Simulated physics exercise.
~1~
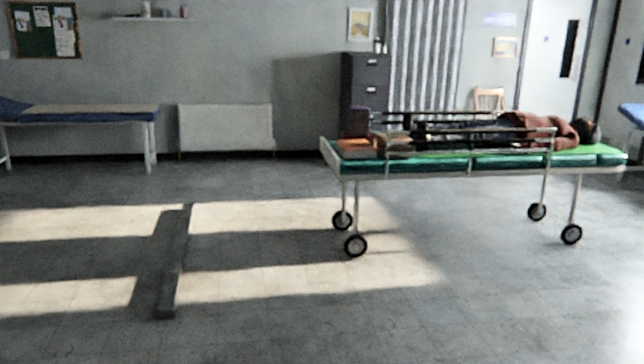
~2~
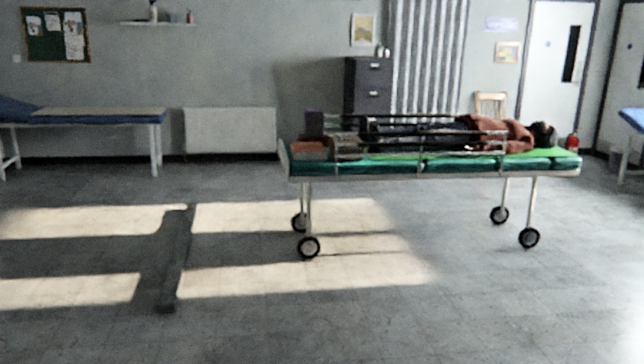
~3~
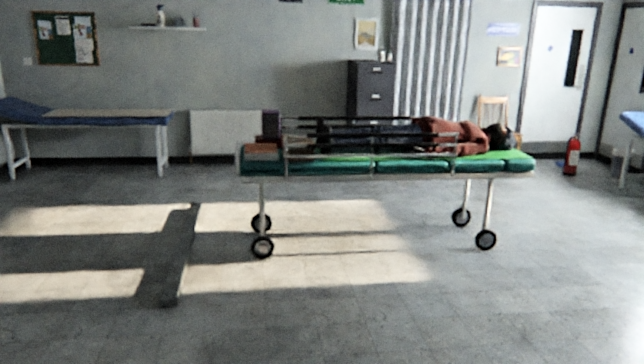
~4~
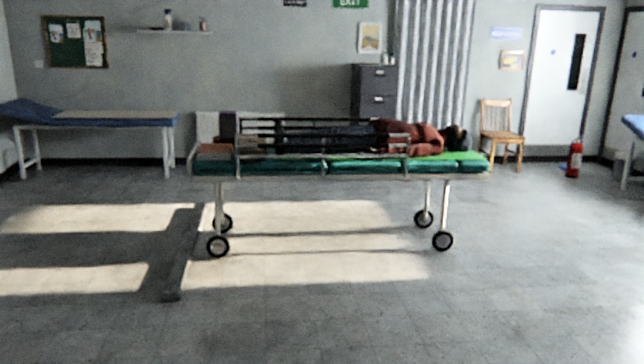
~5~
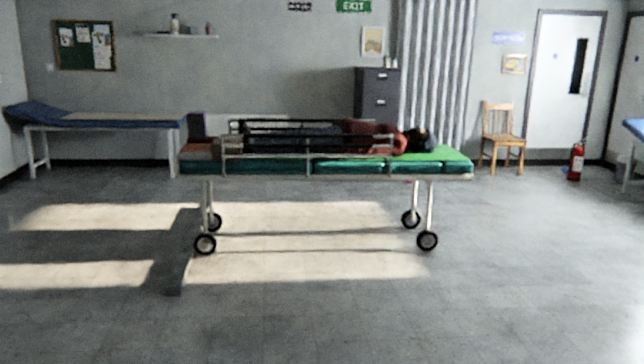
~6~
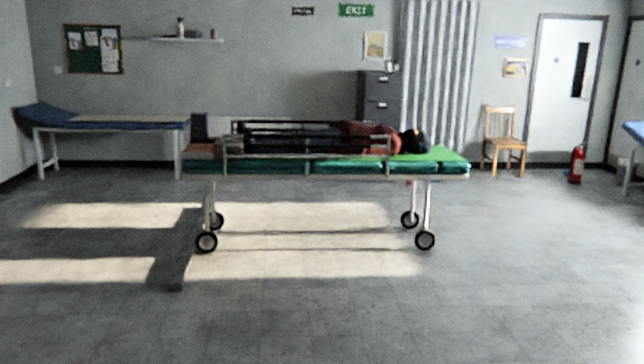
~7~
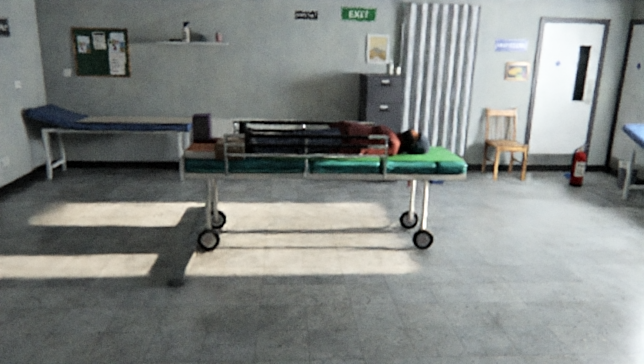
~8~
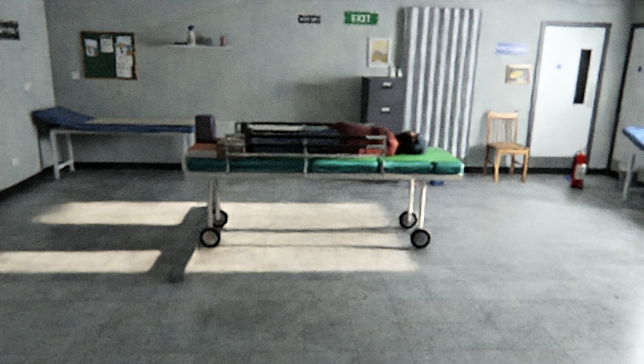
To begin with, a person lies motionless on a wheeled stretcher with a green pad and low side rails, at the right of a grey room with beds, a cabinet and patches of sunlight on the floor. The stretcher rolls left, feet first, past the cabinet and toward a dark raised strip across the floor. A wooden chair and a red extinguisher come into clear view behind it. Reaching the strip, the stretcher stops and stays level. The view drifts slightly, while the person and the small items aboard remain on top to the end.
